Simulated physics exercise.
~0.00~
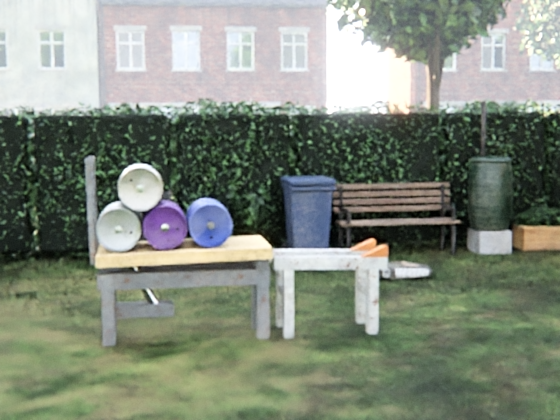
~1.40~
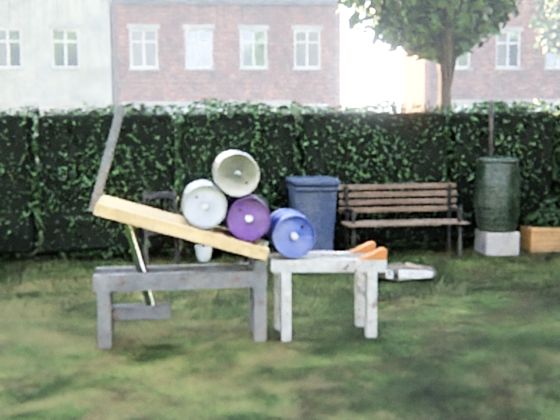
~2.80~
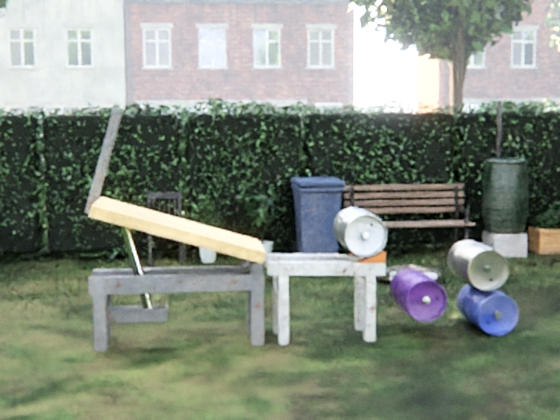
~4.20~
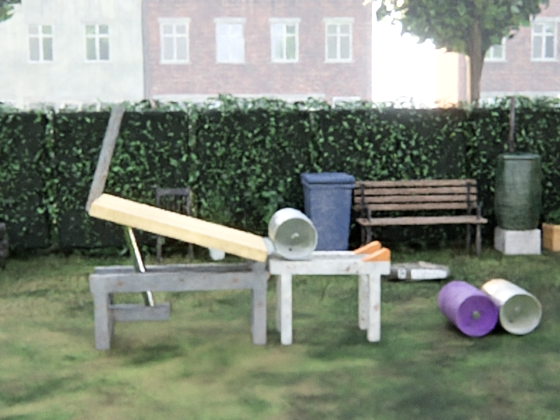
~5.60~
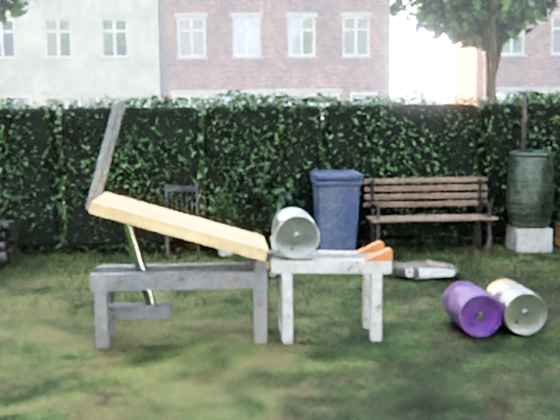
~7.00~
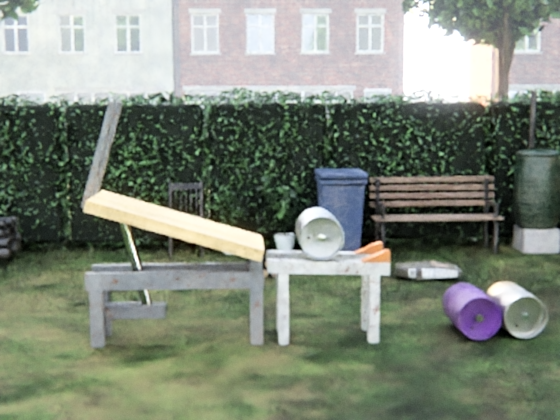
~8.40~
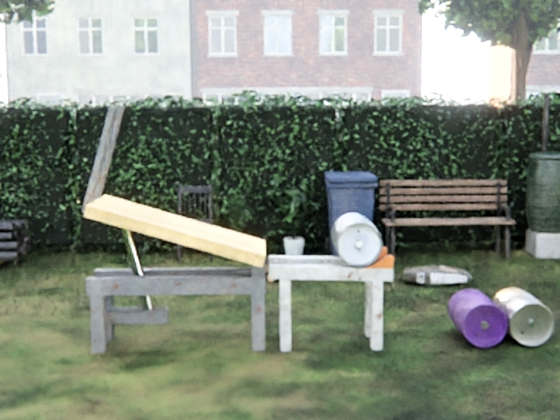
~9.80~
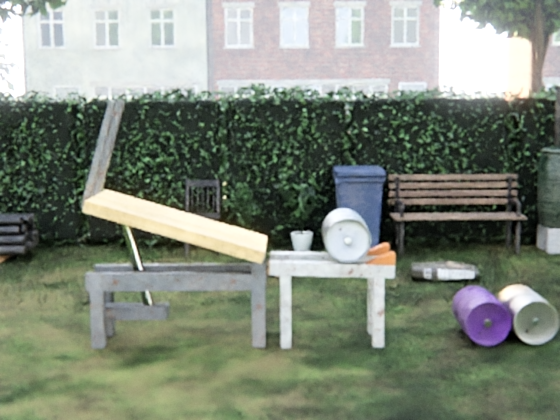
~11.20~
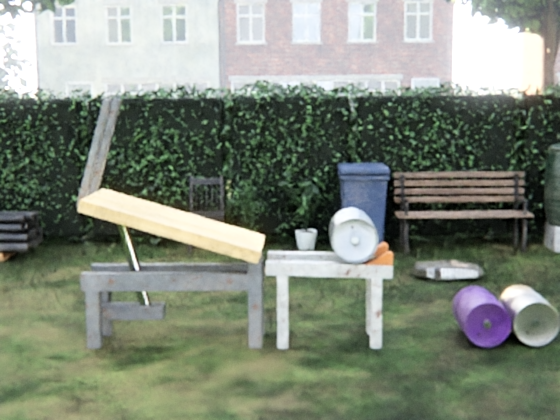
The footage shows a wooden deck tilting up at its left edge and spilling four kegs rightward onto a white rack. Blue, purple and one pale keg go over the orange stop to the grass, while another pale keg rolls about and ends on the rack beside the stop.
